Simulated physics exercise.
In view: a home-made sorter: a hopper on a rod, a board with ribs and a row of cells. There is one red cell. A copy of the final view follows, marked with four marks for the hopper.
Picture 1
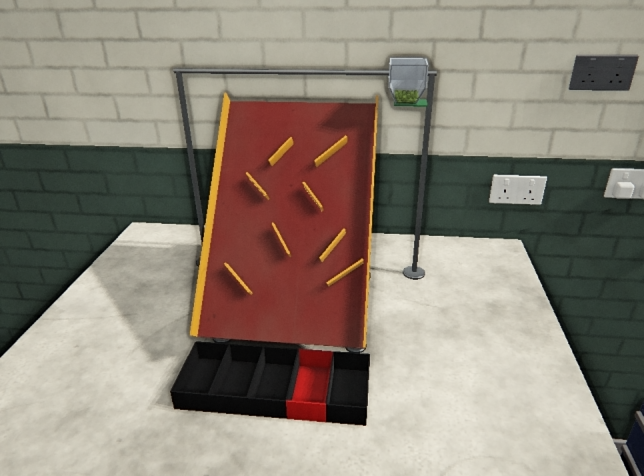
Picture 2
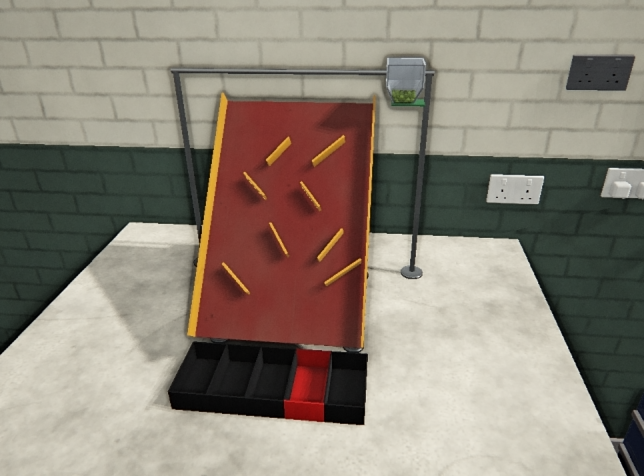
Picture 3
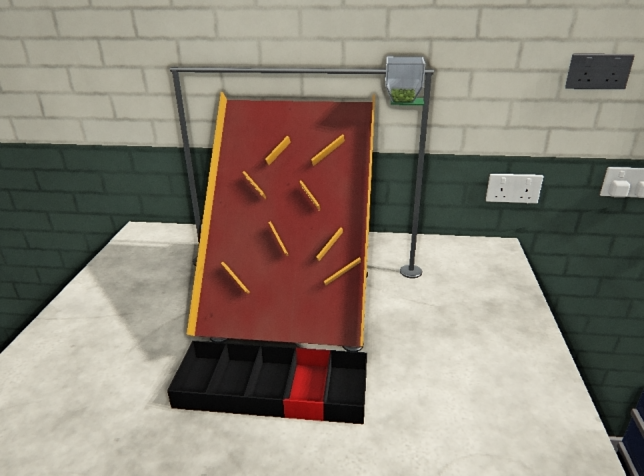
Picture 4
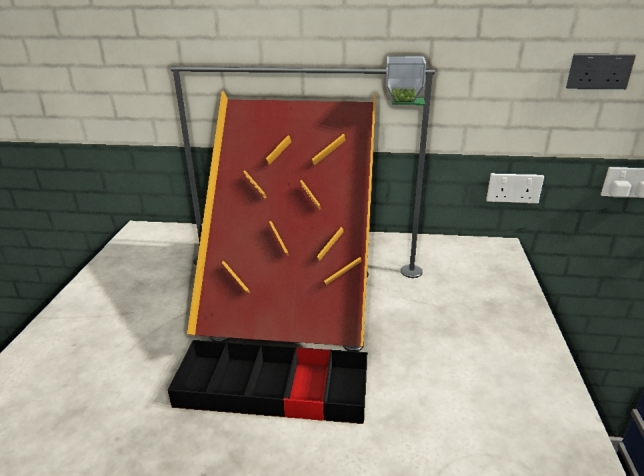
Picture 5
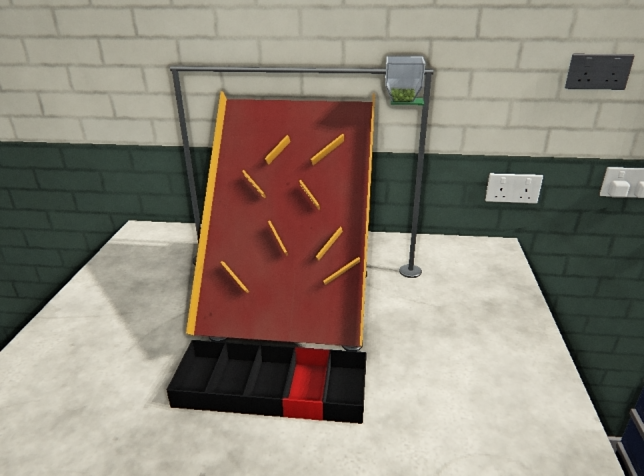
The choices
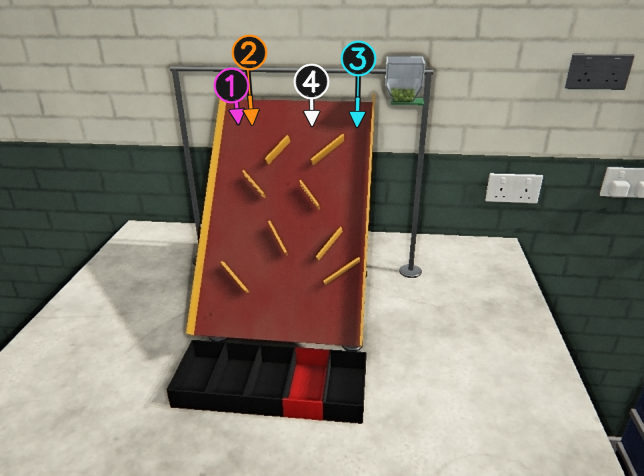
A tilted red board with yellow ribs standing motionless above a row of black cells with one red, beside a clear hopper.
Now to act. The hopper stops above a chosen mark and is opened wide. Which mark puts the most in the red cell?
The best mark is 4.
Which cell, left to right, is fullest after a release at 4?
It is the fourth one.
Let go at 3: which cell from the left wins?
The third.
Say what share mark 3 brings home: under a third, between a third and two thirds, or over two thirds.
Under a third.
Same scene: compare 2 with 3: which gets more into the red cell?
2 it is.
On the marked copy, mark 1 meets the board at (237, 118); mark 2 meets the board at (251, 119); mark 3 meets the board at (357, 121); mark 4 meets the board at (311, 120).
Choosing 1, a small part in the red cell, most in other cells, a small part outside the box.
Choosing 2, about a quarter in the red cell, about two thirds in other cells, a small part outside the box.
Choosing 3, a small part in the red cell, most in other cells, a stray few held on the board, a stray few outside the box.
Choosing 4, about half in the red cell, about a third in other cells, a stray few outside the box.
